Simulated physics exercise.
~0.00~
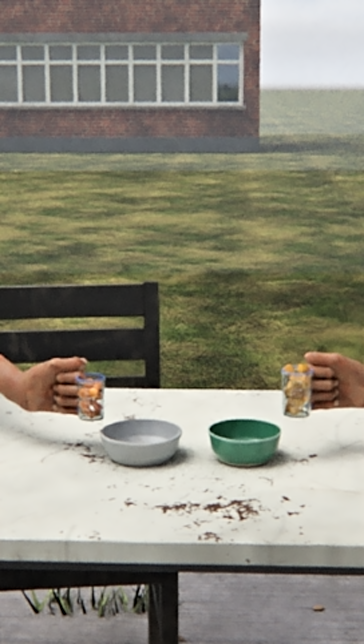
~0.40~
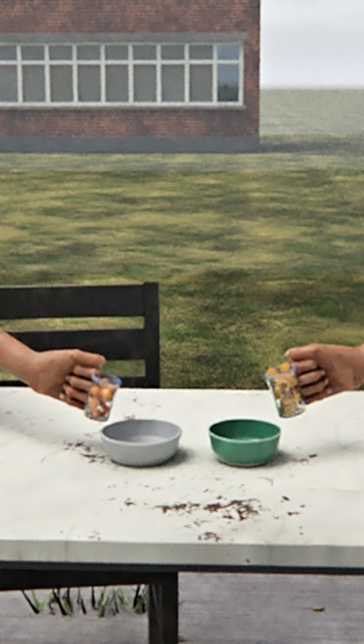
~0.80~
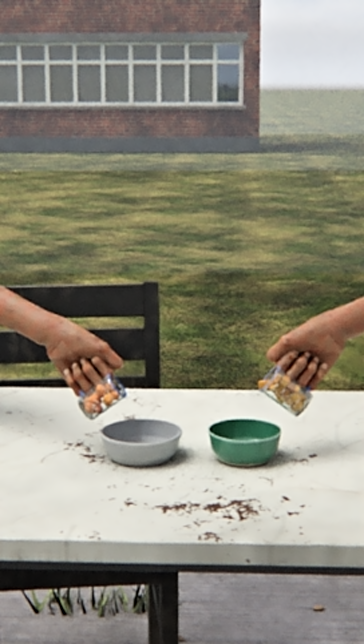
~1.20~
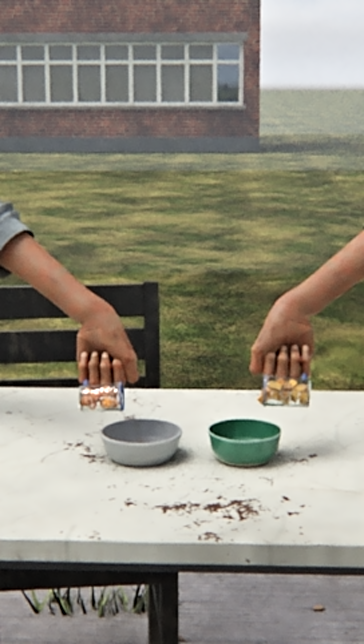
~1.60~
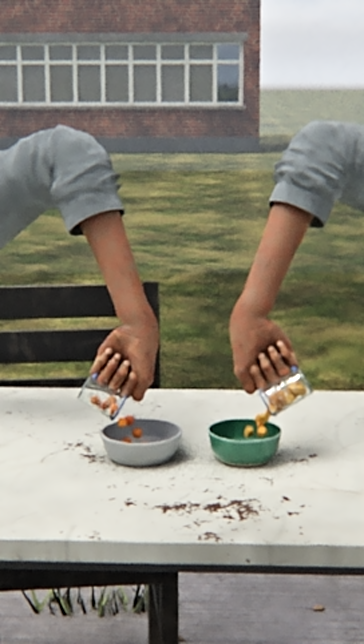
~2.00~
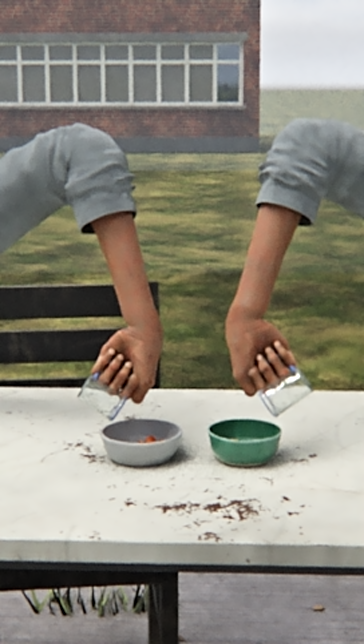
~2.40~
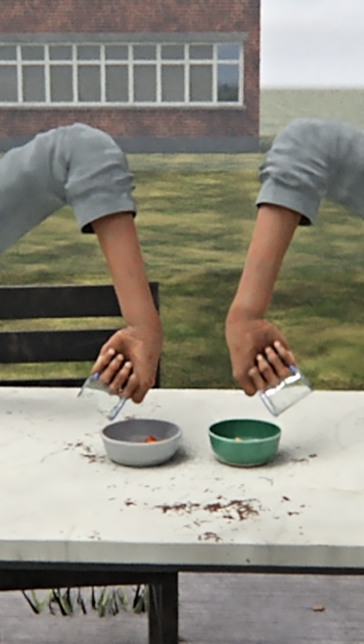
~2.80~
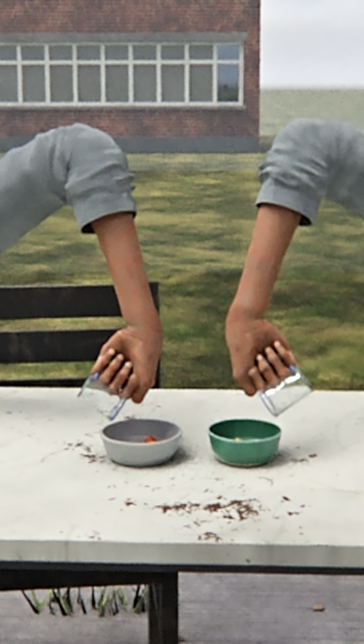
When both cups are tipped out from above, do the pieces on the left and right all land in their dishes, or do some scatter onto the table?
All the pieces land in their dishes on both sides. The grey dish on the left and the green dish on the right each catch everything, with nothing spilled onto the table.
Outdoors, a still camera looks across a pale table scattered with dark reddish flecks, with a black chair, a lawn and a brick building behind it. A grey dish sits on the left and a green dish on the right, while a hand at each side holds a clear cup, the left with orange pieces and the right with yellower ones. The hands move inward and tilt the cups until they lie on their sides. Both then turn over, and the pieces tumble into the dishes below. The hands stay there holding the emptied cups upside down, with the pieces resting inside the dishes and none spilled around them.
